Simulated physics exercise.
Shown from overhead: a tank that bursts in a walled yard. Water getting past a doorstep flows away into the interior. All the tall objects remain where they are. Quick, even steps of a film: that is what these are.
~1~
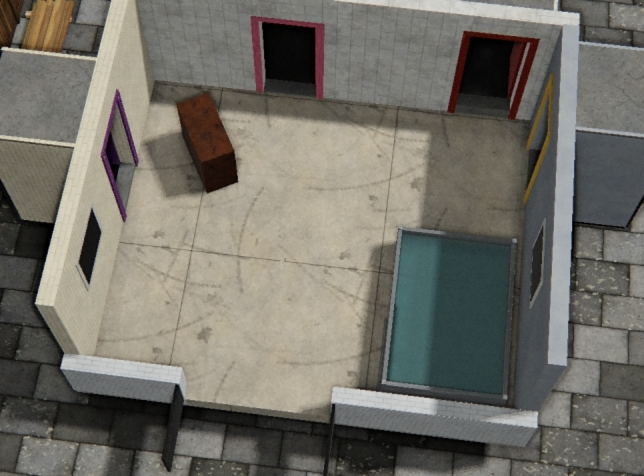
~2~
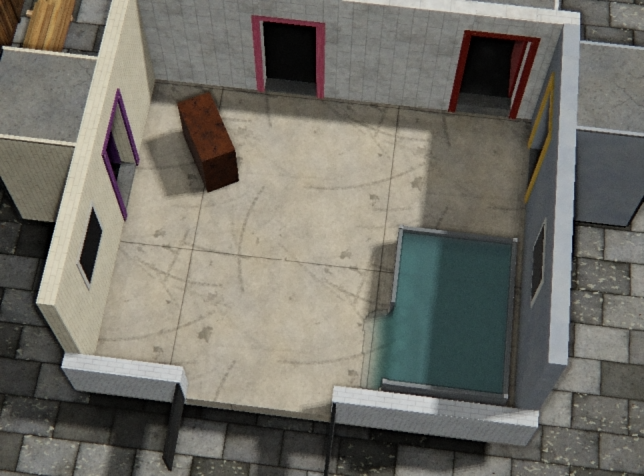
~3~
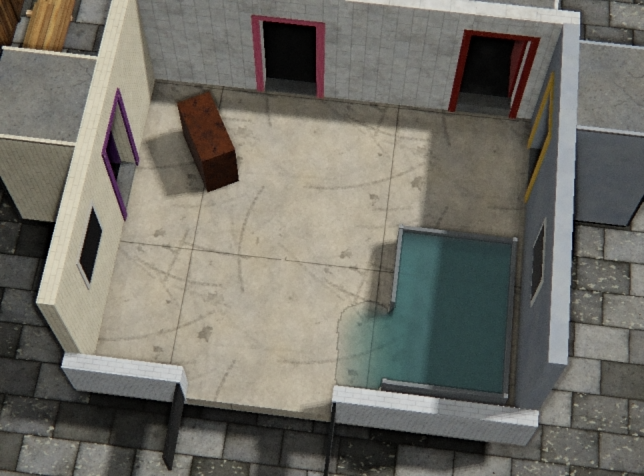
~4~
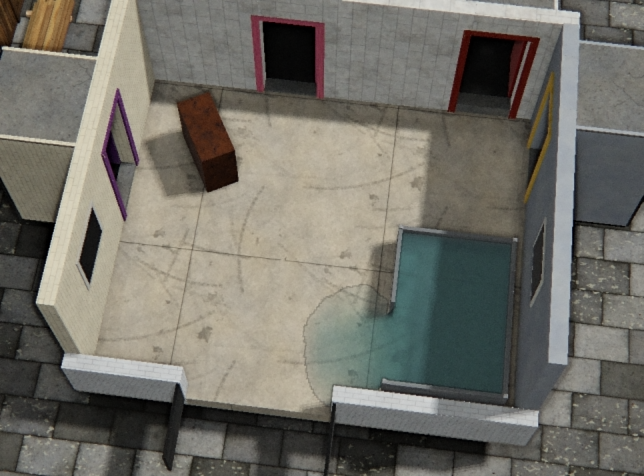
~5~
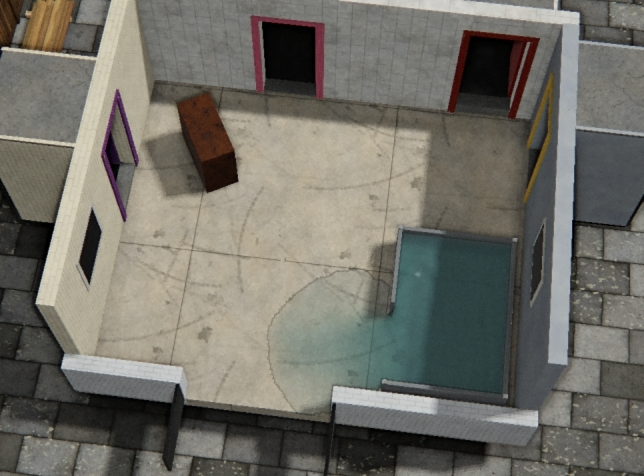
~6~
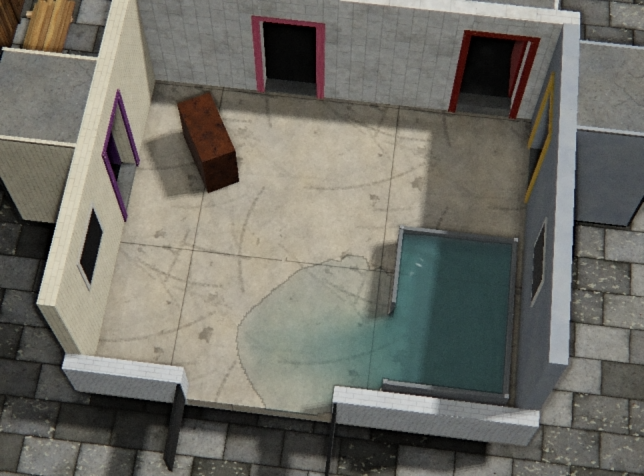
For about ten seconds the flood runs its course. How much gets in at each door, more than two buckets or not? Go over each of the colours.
In order: Purple door: Inside the limit; yellow door: Inside the limit; pink door: Inside the limit; red door: Inside the limit.
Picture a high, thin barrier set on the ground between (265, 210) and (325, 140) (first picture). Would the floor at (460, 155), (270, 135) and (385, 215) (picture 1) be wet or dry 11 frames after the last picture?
Taking the points in the order given, they are high and dry, high and dry and high and dry.
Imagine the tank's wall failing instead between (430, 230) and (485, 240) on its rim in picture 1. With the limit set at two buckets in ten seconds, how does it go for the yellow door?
As I read it, the yellow door overshoots.
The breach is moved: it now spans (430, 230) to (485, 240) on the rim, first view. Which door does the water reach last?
The door marked purple.
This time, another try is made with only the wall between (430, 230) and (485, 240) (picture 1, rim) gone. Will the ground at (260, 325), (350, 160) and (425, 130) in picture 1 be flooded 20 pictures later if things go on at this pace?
Taking the points in order: Unwetted, swamped and swamped.
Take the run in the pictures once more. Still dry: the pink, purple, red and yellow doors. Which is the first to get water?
The purple one comes first.
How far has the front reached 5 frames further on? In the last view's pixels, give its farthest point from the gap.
Roughly at (109, 350).
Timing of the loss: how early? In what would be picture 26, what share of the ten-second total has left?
I'd estimate some 50 per cent.
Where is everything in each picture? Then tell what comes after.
In the first picture, the tank at (450, 312) is whole and still.
In the second picture, water pours out at (389, 350) and has run to a hidden place.
In the third picture, water pours out at (389, 350) and has run to a hidden place.
In the fourth picture, the front is at (315, 318), out from the gap at (389, 351).
In the fifth picture, water pours out at (389, 351) and has run to (273, 336).
In the sixth picture, water pours out at (390, 351) and has run to (248, 322).
A moment on, water covers 30 % of the floor; the purple door not reached, the yellow door not reached, the pink door not reached, the red door not reached.
Next, water covers 35 % of the floor; the purple door not reached, the yellow door not reached, the pink door not reached, the red door not reached.
Then, water covers 45 % of the floor; the purple door wet at the sill, nothing in, the yellow door not reached, the pink door not reached, the red door not reached.
Later, water covers 60 % of the floor; the purple door wet at the sill, nothing in, the yellow door not reached, the pink door wet at the sill, nothing in, the red door not reached.
In the end, water covers 95 % of the floor; the purple door under two buckets in, the yellow door wet at the sill, nothing in, the pink door wet at the sill, nothing in, the red door wet at the sill, nothing in.
